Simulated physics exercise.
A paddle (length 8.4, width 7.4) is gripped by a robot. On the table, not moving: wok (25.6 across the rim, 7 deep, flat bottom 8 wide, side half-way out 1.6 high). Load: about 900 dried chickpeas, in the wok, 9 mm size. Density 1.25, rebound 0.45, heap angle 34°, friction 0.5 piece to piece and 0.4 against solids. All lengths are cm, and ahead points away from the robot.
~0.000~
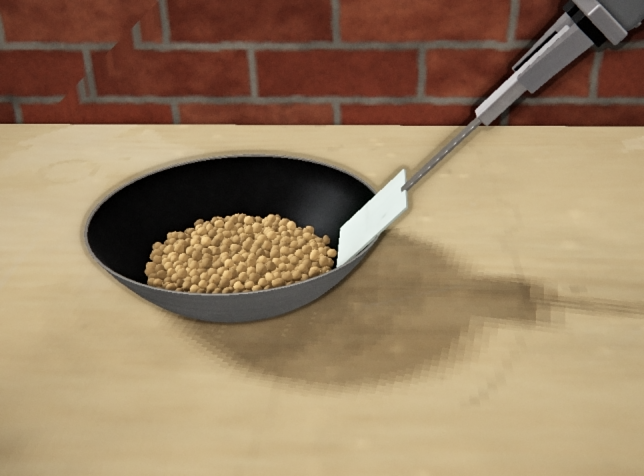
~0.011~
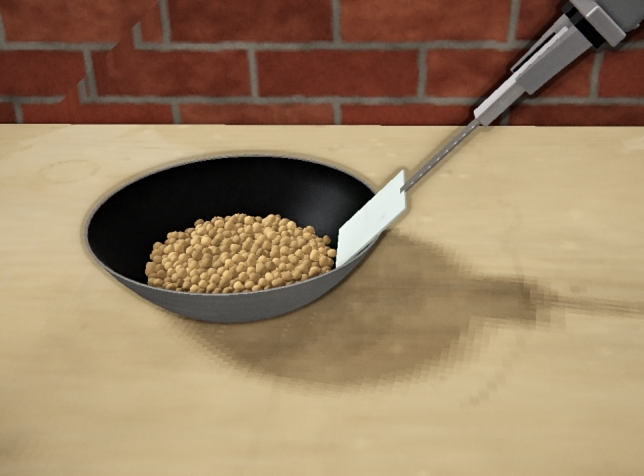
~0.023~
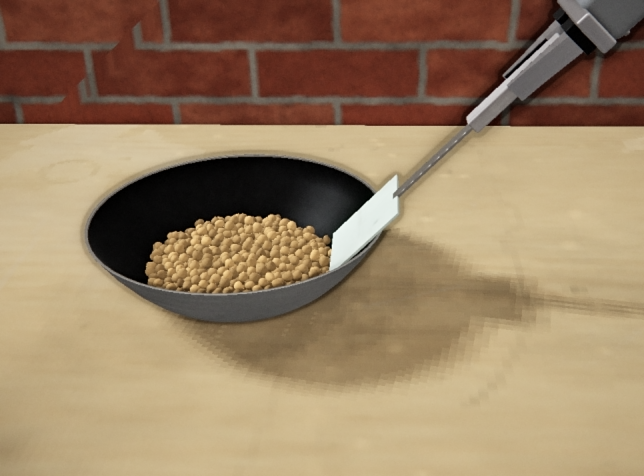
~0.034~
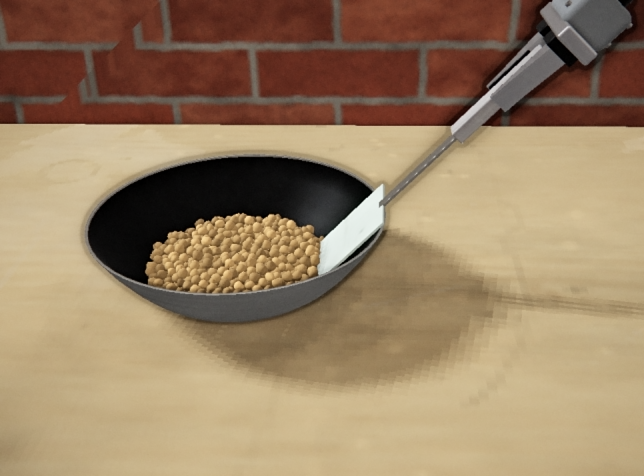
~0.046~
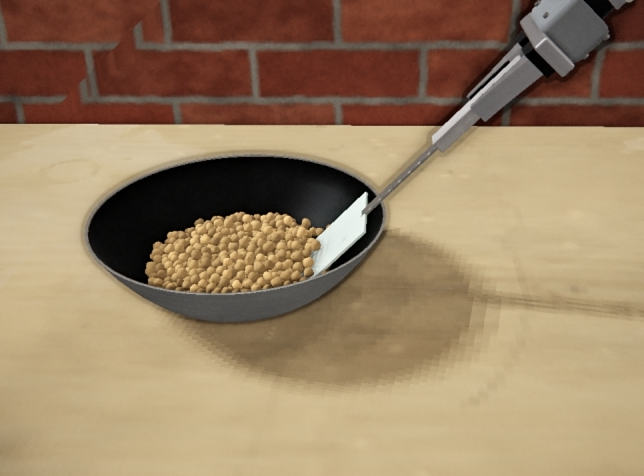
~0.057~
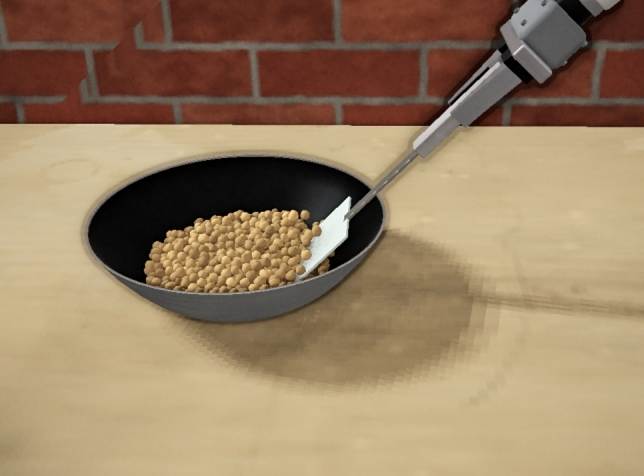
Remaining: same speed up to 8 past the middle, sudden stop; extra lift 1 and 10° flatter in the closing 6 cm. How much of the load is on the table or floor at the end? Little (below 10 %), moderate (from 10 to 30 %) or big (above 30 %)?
A big share, above 30 %, ends on the table or floor.
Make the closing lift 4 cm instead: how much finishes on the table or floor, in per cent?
Some 35 per cent.
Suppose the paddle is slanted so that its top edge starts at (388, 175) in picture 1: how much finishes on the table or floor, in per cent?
Some 40 per cent.
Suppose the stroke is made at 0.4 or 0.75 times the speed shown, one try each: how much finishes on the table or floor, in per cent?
Some 10 and 30 per cent.
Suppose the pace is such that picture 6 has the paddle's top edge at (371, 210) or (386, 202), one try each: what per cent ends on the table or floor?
About 20 and 5 per cent.
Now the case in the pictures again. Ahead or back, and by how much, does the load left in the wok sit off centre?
Some 3.0 cm ahead.
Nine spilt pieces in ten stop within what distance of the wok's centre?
About 50 cm.
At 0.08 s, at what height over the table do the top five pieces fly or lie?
Roughly 8 cm.
After 0.08 s, sloping 47°, highest piece 10 above the table; 900 in the wok.
After 0.11 s, sloping 44°, highest piece 13 above the table; 899 in the wok, 1 on the blade or in flight.
After 0.33 s, sloping 37°, highest piece 19 above the table; 563 in the wok, 46 on the table or floor, 291 on the blade or in flight.
After 1.38 s, sloping 37°, highest piece 6 above the table; 562 in the wok, 338 on the table or floor.
In the end, 562 in the wok, 338 on the table or floor. That is 38 % on the table or floor.
